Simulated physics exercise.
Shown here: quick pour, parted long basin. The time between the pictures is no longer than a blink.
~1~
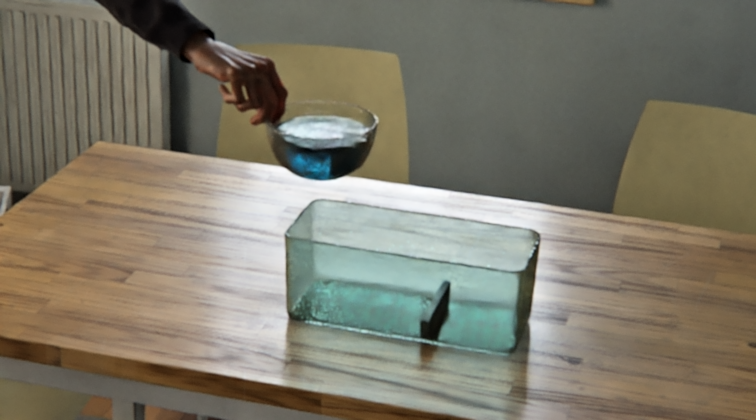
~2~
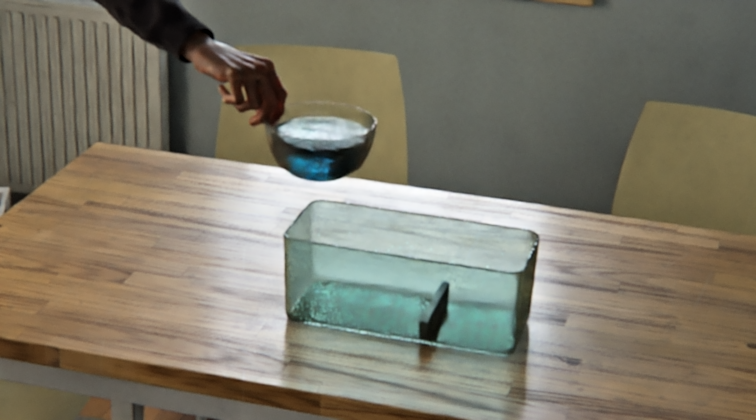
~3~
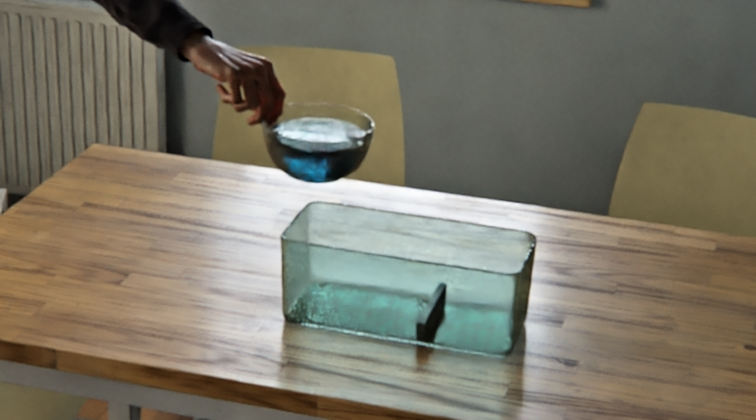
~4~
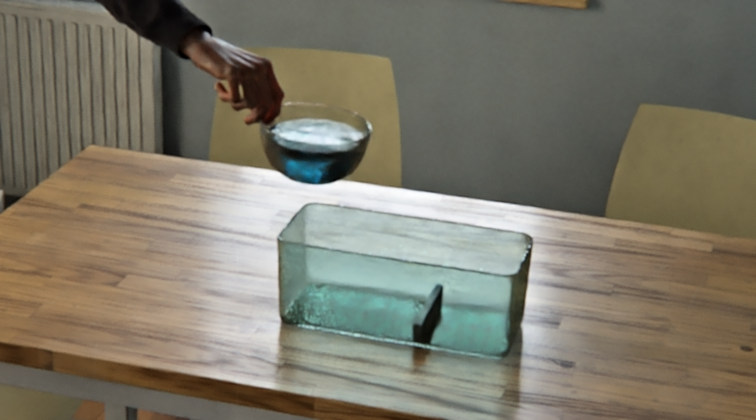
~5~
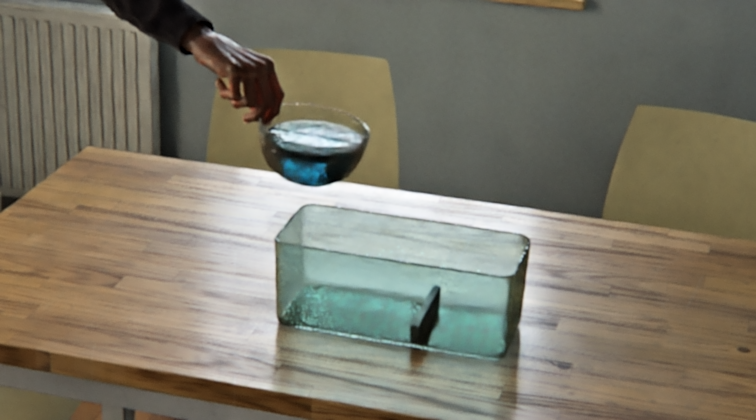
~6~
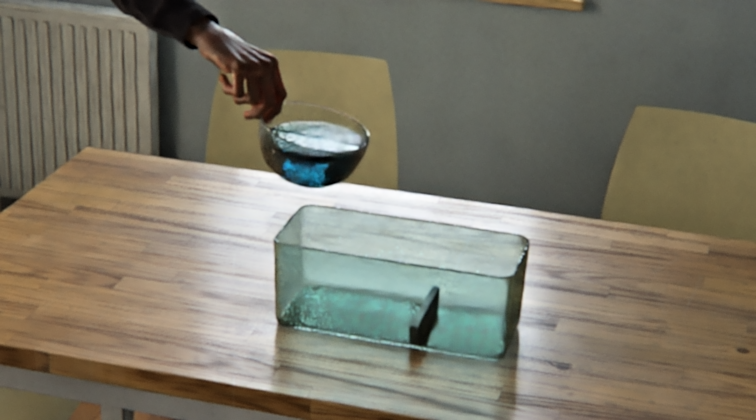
A hand held a glass bowl of blue liquid above a long, clear basin with a low divider on a wooden table, keeping it nearly still before tilting it slightly to the right.
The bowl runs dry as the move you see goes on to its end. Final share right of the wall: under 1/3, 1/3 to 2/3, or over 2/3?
Under 1/3.
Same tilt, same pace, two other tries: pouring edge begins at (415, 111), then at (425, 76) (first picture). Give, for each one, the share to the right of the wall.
First try 60 %, second try 65 %.
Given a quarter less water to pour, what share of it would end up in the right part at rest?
About 10 percent.
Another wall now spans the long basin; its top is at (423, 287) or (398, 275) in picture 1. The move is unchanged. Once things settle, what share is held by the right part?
About 15 % for the first and about 60 % for the second.
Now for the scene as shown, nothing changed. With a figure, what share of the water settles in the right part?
Close to 10 in a hundred.
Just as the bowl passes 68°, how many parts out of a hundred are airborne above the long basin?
35 %.
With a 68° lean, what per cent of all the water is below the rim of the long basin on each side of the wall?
Left side around 15 per cent; right side around 0 per cent.
A moment on, the bowl is tipped part way and 51 per cent is still to pour, 15 is left of the wall and 0 right of it.
Next, the bowl is tipped on its side and 4 per cent is still to pour, 85 is left of the wall and 3 right of it.
Then the bowl is tipped right over and 0 per cent is still to pour, 90 is left of the wall and 9 right of it.
Later the bowl is tipped right over and 0 per cent is still to pour, 89 is left of the wall and 11 right of it.
At rest 89 per cent lies left of the wall, 11 right of it and 1 outside.
